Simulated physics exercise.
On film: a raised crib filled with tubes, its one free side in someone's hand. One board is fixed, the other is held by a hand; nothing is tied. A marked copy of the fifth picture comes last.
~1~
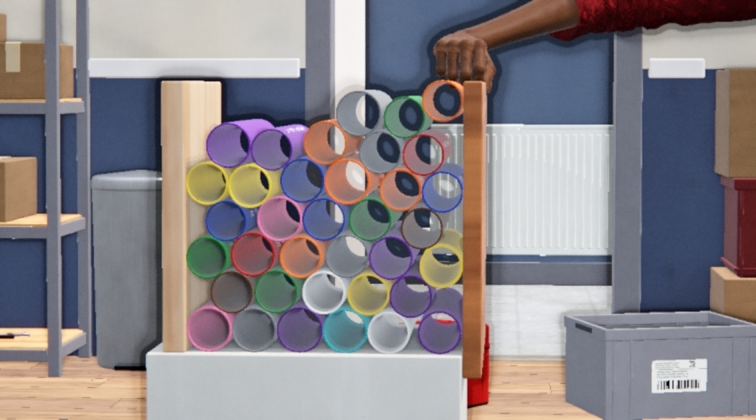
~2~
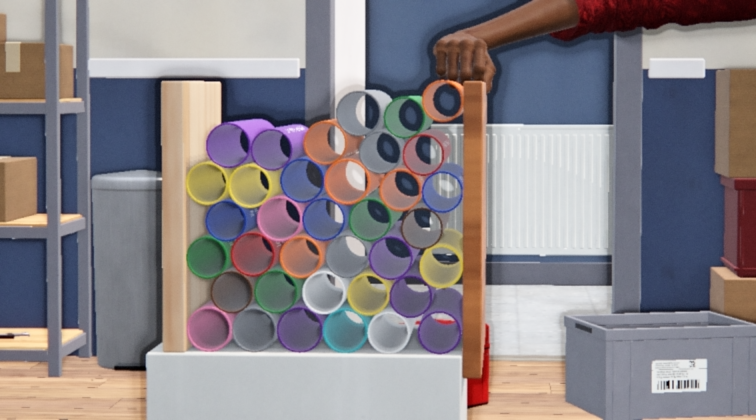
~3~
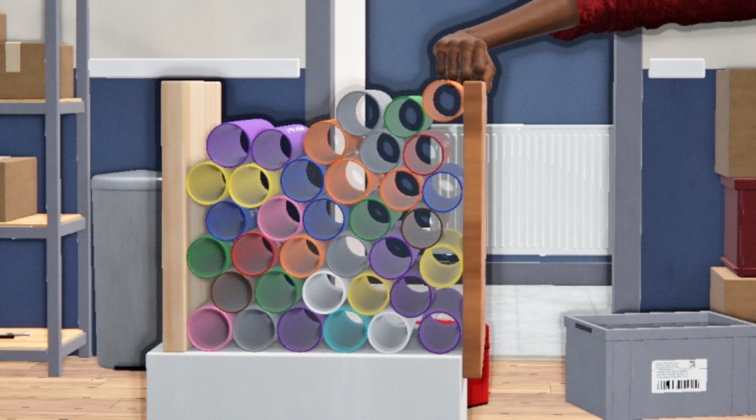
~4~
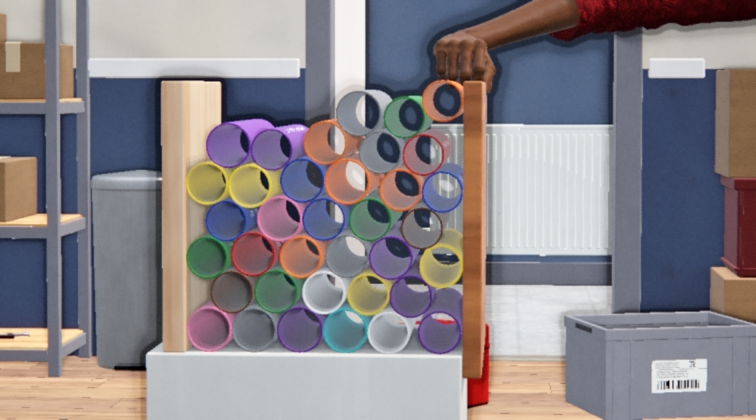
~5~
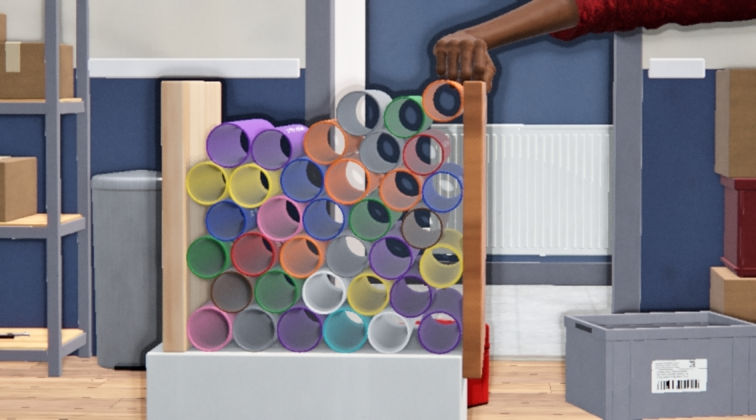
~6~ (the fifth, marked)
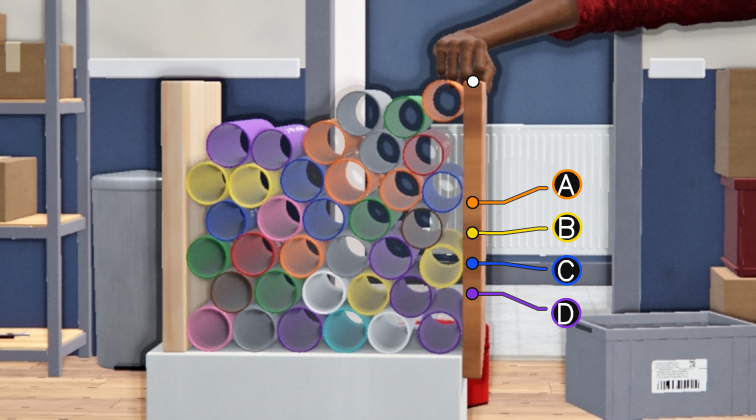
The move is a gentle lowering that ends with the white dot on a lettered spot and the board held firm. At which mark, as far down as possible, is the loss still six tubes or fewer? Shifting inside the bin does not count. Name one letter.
The last mark within the limit is D.
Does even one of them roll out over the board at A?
Yes, at A.
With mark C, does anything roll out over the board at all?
At C: Yes.
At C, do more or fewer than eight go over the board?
Fewer than eight.
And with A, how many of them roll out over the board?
It comes to one.
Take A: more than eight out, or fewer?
Fewer than eight.
On the marked copy, A at (473, 202); B at (472, 233); C at (472, 263); D at (472, 294); the white dot at (473, 81).
Taking D. A third of the way, top of the board (464, 172).
Two thirds of the way, top of the board (463, 271).
When it is over, top of the board (463, 293), four out over the board.
As for the rest, A one out over the board; B one out over the board; C four out over the board.
